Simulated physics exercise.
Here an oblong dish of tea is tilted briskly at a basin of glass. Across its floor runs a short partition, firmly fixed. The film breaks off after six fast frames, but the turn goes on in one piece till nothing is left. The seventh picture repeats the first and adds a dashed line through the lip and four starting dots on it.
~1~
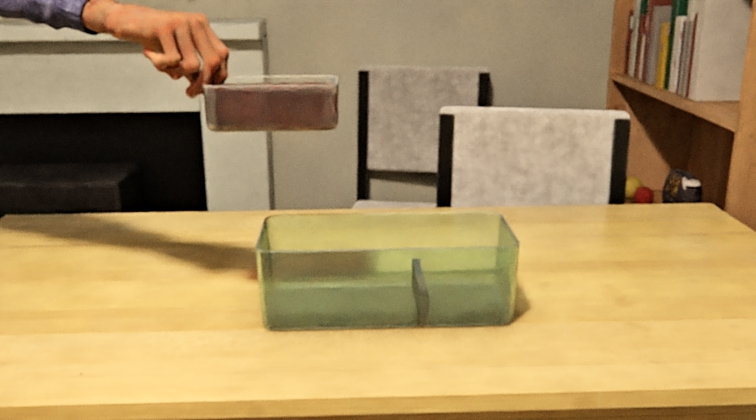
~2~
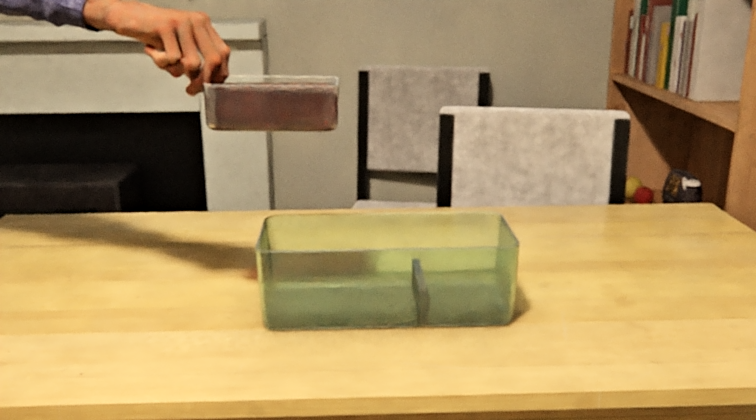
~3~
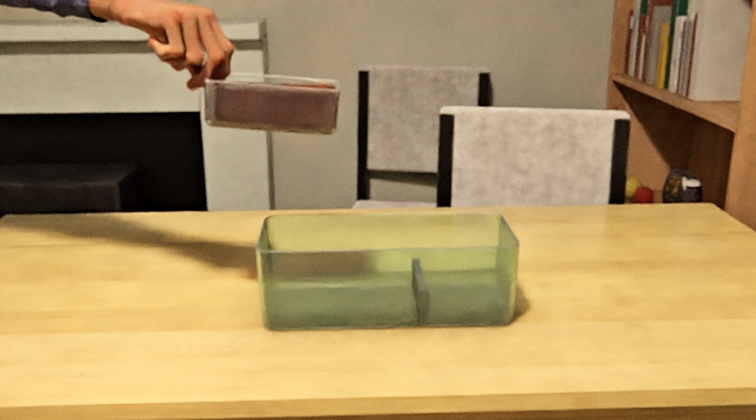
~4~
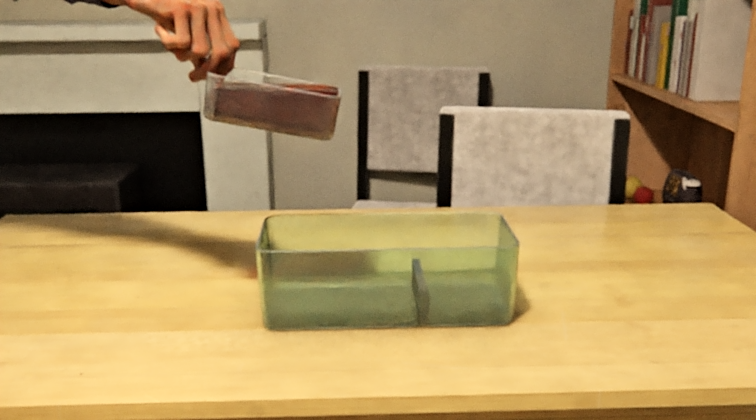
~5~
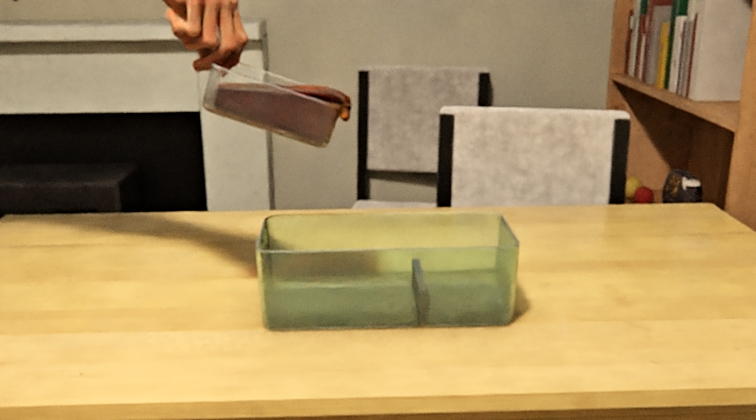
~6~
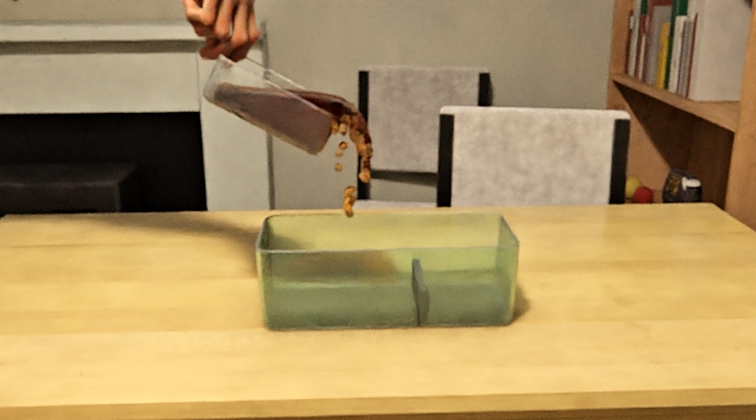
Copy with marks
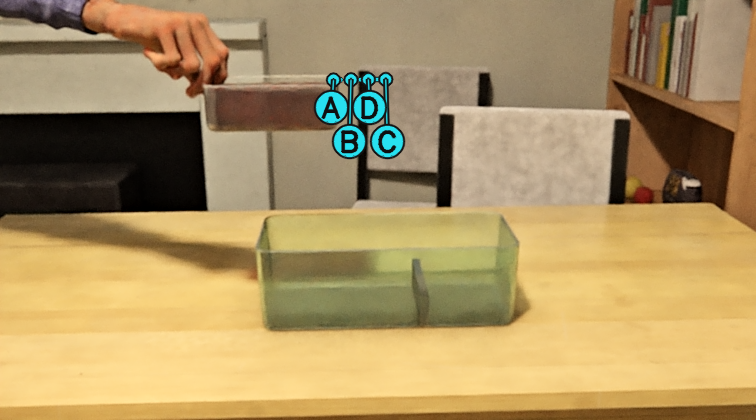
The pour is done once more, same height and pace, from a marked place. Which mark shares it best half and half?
Spot B does it best.
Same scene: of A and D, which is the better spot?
Here it is spot D.
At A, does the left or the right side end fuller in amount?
The left one.
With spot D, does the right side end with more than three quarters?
No.
On the marked copy, A at (333, 79); B at (350, 79); C at (385, 79); D at (368, 79).
With A, about 84 % ends left of the wall and 11 % right of it; 5 % is lost outside.
With B, about 51 % ends left of the wall and 46 % right of it; 4 % is lost outside.
With C, about 25 % ends left of the wall and 70 % right of it; 5 % is lost outside.
With D, about 35 % ends left of the wall and 61 % right of it; 4 % is lost outside.
